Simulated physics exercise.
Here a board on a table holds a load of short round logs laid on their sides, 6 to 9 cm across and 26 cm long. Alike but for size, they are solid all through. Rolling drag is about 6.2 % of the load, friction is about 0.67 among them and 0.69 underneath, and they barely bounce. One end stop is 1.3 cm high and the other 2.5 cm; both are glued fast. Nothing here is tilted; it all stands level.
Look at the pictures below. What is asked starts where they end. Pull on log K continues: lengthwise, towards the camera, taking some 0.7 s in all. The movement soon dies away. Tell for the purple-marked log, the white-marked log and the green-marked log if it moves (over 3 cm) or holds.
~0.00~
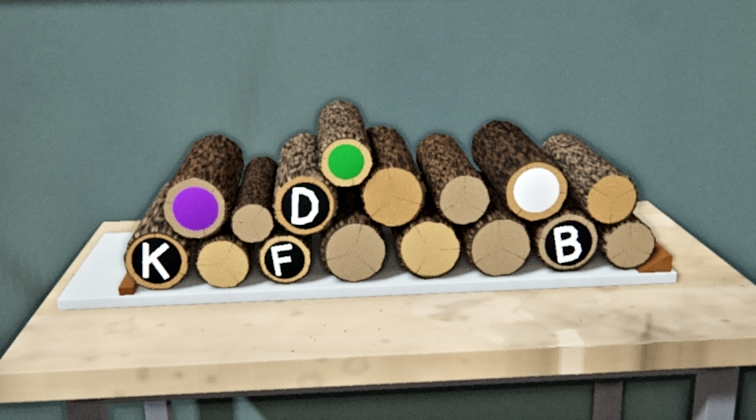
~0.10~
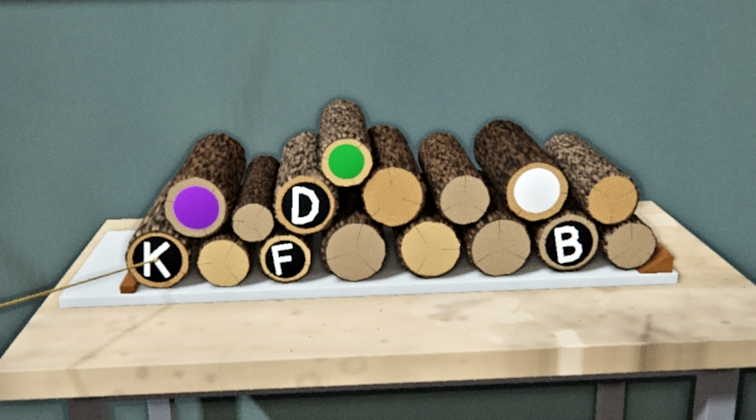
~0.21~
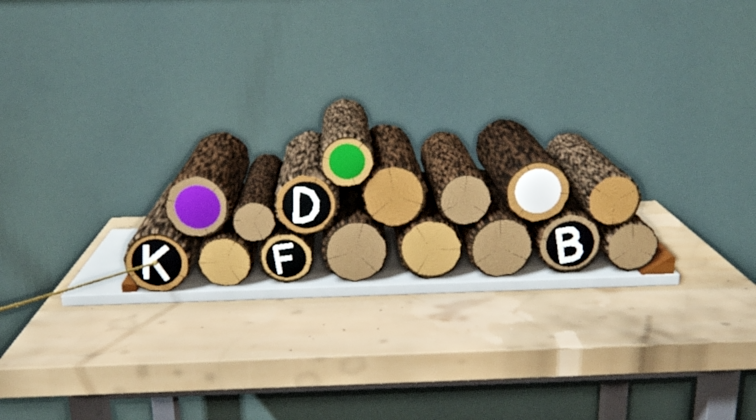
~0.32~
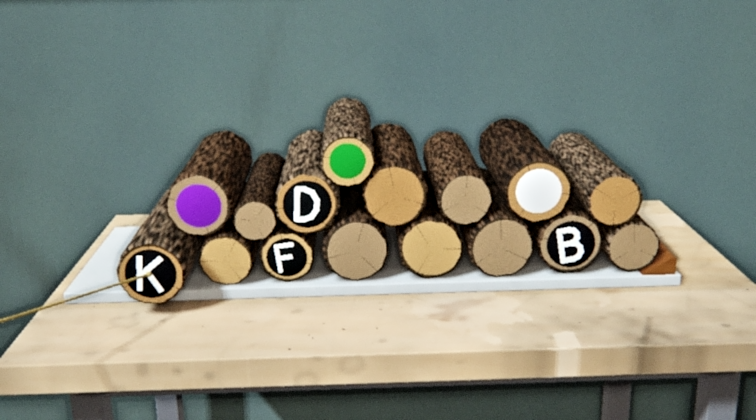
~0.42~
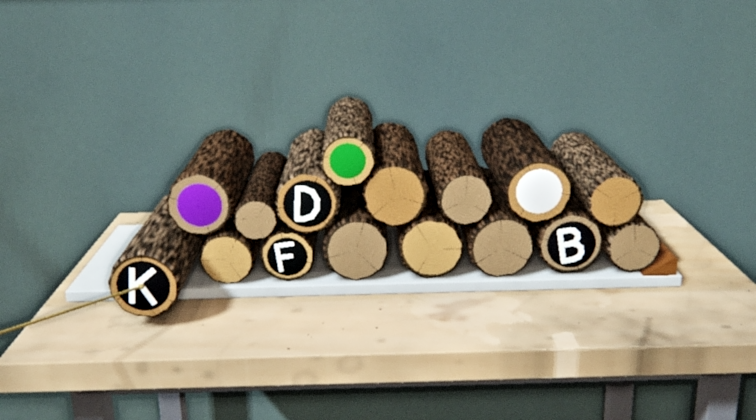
Purple moves, white holds, green holds.
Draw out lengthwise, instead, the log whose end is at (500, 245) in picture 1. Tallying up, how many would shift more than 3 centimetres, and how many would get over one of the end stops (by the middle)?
You'd get 0 for the first part and 0 for the second.
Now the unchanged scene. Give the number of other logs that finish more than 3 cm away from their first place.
Altogether that makes 1.
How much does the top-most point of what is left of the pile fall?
The top ends up around 0 cm lower.
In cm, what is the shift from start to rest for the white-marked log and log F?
White-marked log: 0, log F: 0.
After 0.87 s, 0 now displaced over 3 cm; purple 1 cm left; white in place; green in place.
After 0.94 s, 1 now displaced over 3 cm; purple 3 cm left and 2 cm down; white in place; green in place.
After 1.03 s, 1 now displaced over 3 cm; purple 6 cm left and 7 cm down; white in place; green in place.
At rest by 1.3 s, 1 moved over 3 cm; not one over the end stops; purple 5 cm left and 7 cm down; white in place; green in place; top of the pile 22 cm high, from 22 cm.
